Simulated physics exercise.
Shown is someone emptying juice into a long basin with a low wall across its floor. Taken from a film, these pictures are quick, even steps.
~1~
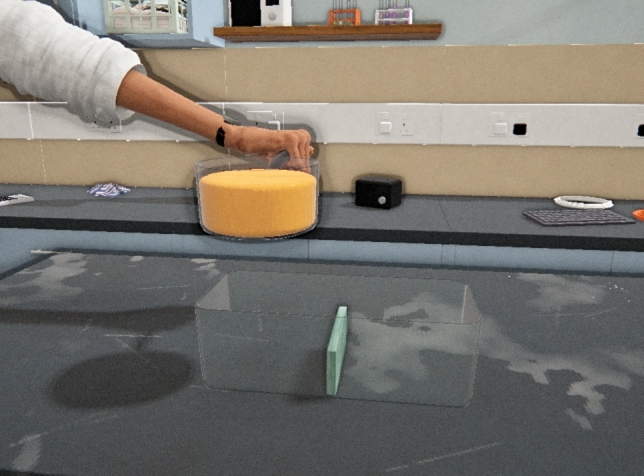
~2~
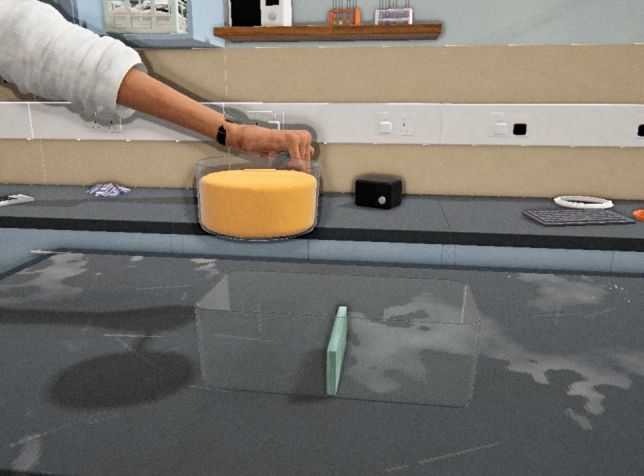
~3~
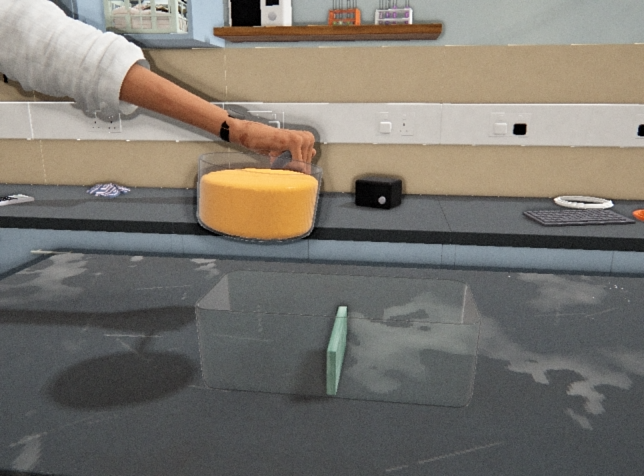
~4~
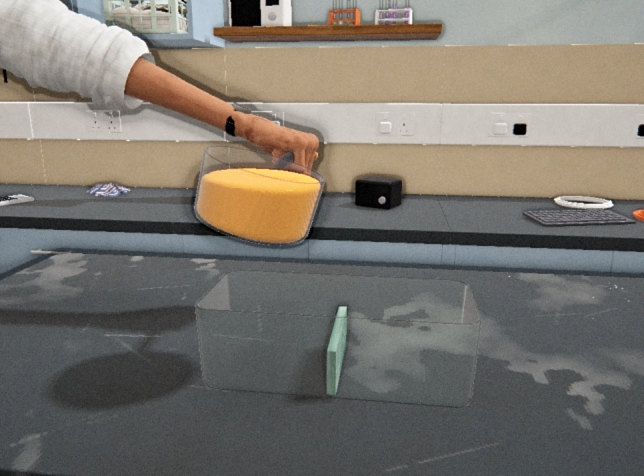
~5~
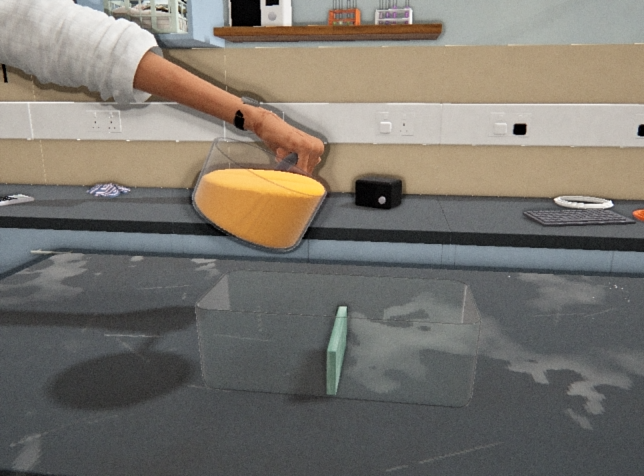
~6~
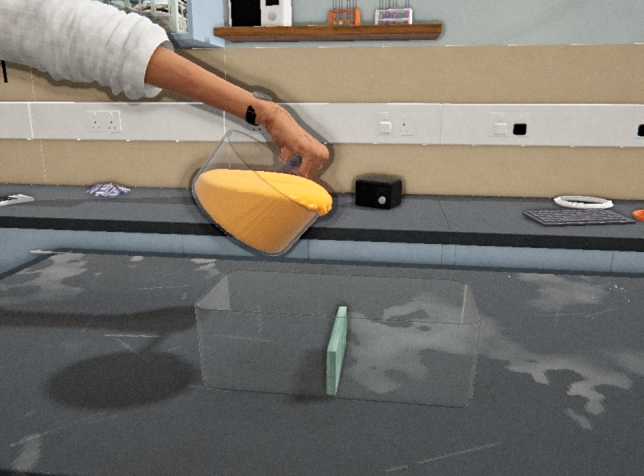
A hand reaching in from the left, in a pale sleeve and dark wristband, tilts a clear round container of orange juice rightward, slowly then more steeply, until the juice bulges just over its right rim. Below, a transparent long basin with a low green wall across its floor stays still on a dark, pale-smudged worktop. The steady view faces a room with a rear counter, black box and shelf.
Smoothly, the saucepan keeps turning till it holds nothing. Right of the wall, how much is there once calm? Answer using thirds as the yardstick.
Between a third and two thirds of it.
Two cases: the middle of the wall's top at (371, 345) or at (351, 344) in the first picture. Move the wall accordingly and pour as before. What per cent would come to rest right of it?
30 % and 40 %, roughly.
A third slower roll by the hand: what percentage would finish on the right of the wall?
I'd say close to 65 per cent.
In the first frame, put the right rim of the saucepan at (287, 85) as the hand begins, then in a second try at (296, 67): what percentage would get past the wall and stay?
First try: Near 40 percent; second try: Near 50 percent.
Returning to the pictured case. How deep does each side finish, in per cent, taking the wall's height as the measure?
Once it is still, the left part shows 40 per cent and the right part 30.
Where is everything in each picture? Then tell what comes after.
In the first picture, it leans 0°; its right rim is at (317, 165); the juice meets the walls at (205, 176) and (316, 179); the long basin's rim runs from (212, 288) to (473, 302); the wall's top is at (338, 328).
In the second picture, it leans 2°; its right rim is at (318, 167); the juice meets the walls at (205, 176) and (317, 179).
In the third picture, it leans 7°; its right rim is at (321, 173); the juice meets the walls at (206, 174) and (318, 181).
In the fourth picture, it leans 15°; its right rim is at (323, 182); the juice meets the walls at (207, 174) and (320, 183).
In the fifth picture, it leans 27°; its right rim is at (324, 196); the juice meets the walls at (207, 176) and (322, 188); 1 per cent is over the edge.
In the sixth picture, it leans 39°; its right rim is at (323, 210); the juice meets the walls at (202, 173) and (320, 199); 4 per cent is over the edge.
A moment on, the saucepan is tipped right over and 16 per cent is still to pour, 8 is left of the wall and 42 right of it.
Next, the saucepan is tipped right over and 1 per cent is still to pour, 43 is left of the wall and 45 right of it.
Then the saucepan is tipped right over and 0 per cent is still to pour, 46 is left of the wall and 48 right of it.
Later the saucepan is tipped right over and 0 per cent is still to pour, 48 is left of the wall and 48 right of it.
Finally, 48 per cent lies left of the wall, 48 right of it and 3 outside.
